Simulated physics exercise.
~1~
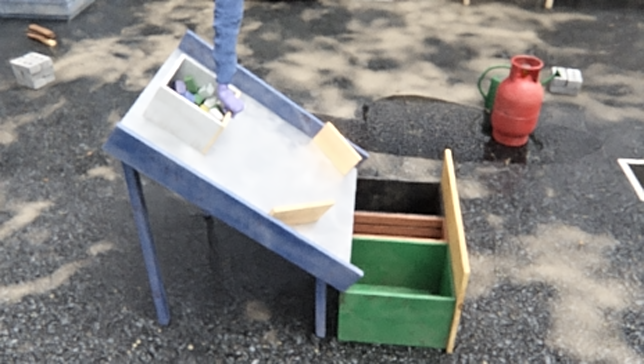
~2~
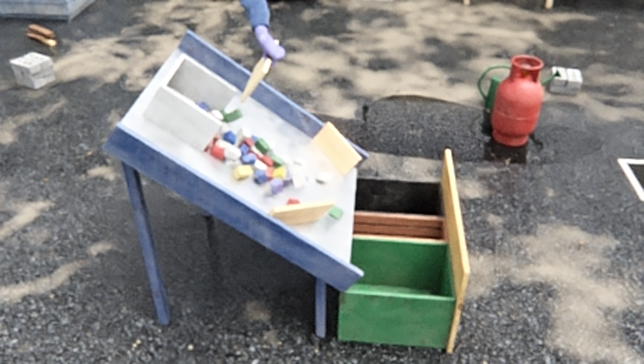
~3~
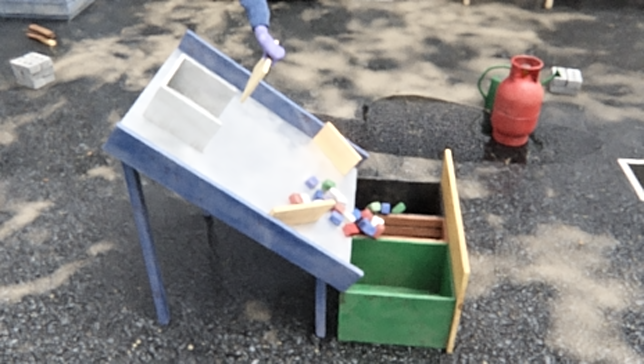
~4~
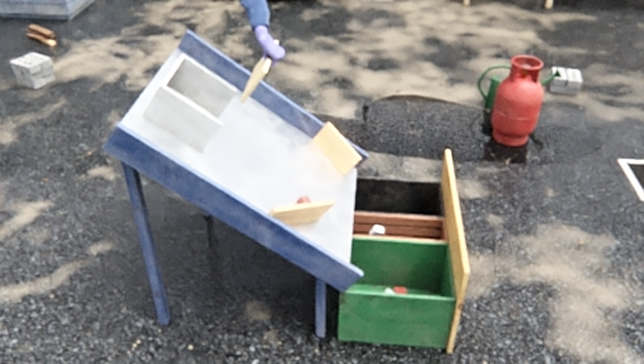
A purple-gloved hand lifted a wooden gate from a white pen on a tilted table, and colourful toy bricks tumbled down past two angled boards into the tubs and green tote below, most gathering in the middle one while a few stayed on the slope.
